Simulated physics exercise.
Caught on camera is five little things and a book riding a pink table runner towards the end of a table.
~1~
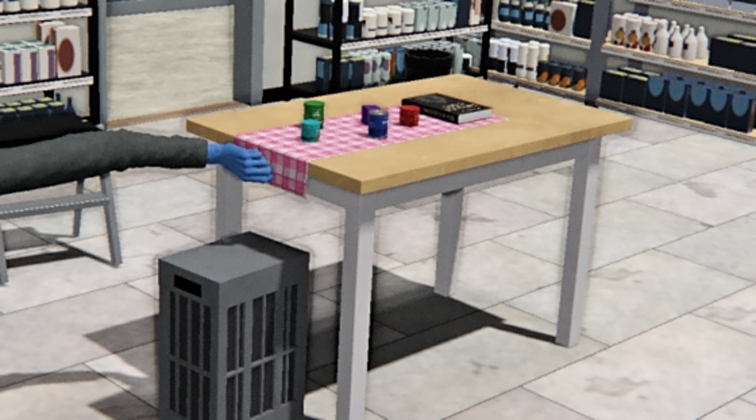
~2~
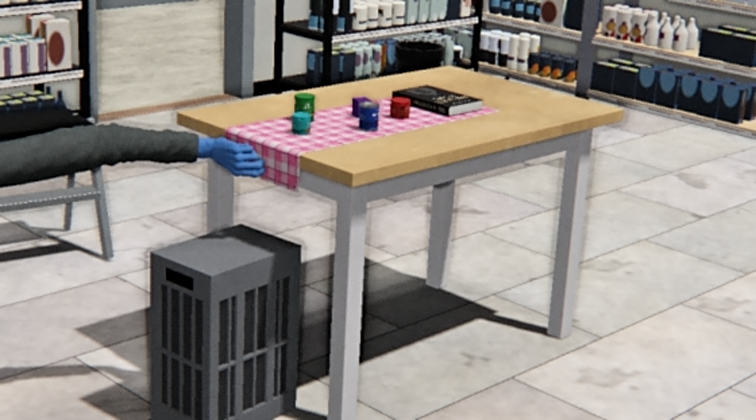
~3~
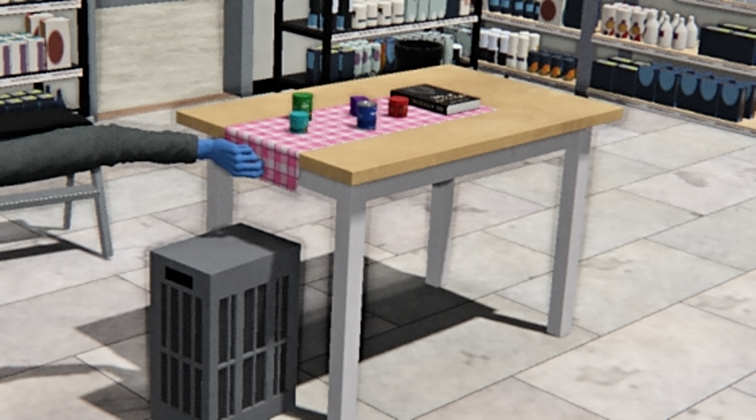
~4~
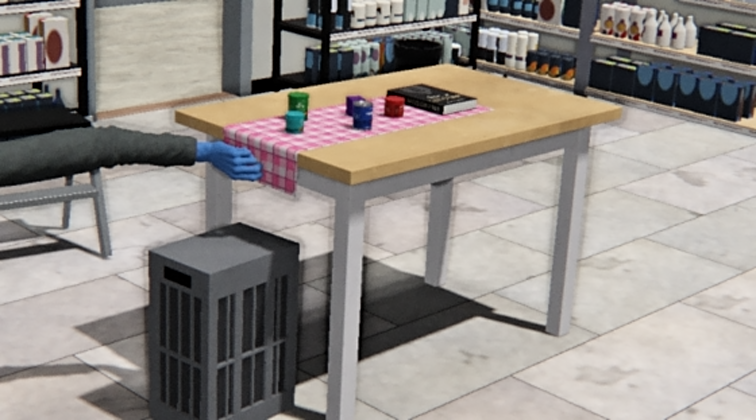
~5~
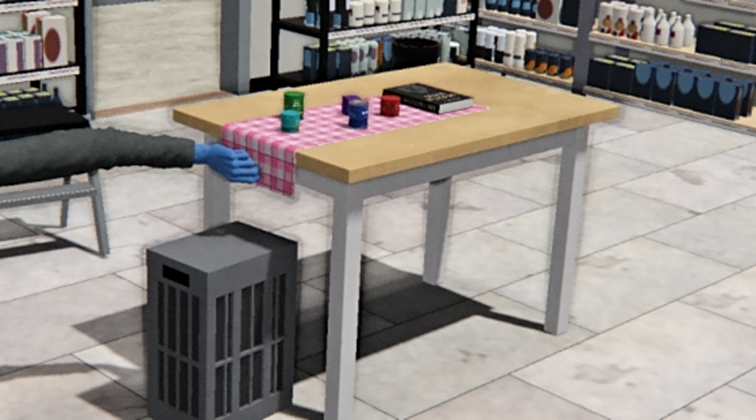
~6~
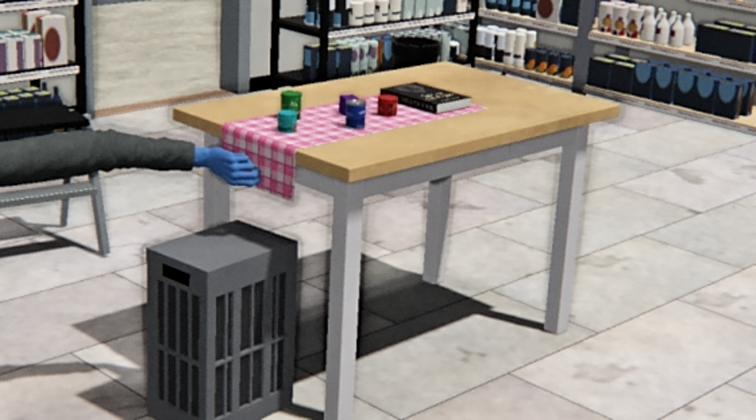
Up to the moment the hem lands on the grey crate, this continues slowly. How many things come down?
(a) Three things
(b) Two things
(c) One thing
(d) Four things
(c) One thing.
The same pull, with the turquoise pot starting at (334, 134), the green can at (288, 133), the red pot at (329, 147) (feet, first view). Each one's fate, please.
Result - turquoise pot: Still up; green can: Down; red pot: Down.
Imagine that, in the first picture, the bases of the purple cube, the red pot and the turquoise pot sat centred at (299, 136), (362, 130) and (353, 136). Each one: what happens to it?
Result - purple cube lost; red pot retained; turquoise pot retained.
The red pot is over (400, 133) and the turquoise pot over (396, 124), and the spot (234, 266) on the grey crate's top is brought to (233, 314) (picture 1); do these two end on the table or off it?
The red pot stays aboard, and the turquoise pot stays aboard.
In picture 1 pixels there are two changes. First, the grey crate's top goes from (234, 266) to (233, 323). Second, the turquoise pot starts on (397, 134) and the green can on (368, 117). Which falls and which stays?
In the end the turquoise pot is still on top and the green can is still on top.
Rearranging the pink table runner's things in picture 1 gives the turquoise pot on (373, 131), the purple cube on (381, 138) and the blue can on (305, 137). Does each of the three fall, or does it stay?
Record - turquoise pot retained; purple cube retained; blue can lost.
Soon after, hem near (256, 205); all still up.
After that, hem on the crate; turquoise pot gone.
In the end, hem on the crate; turquoise pot gone. The answer is one.
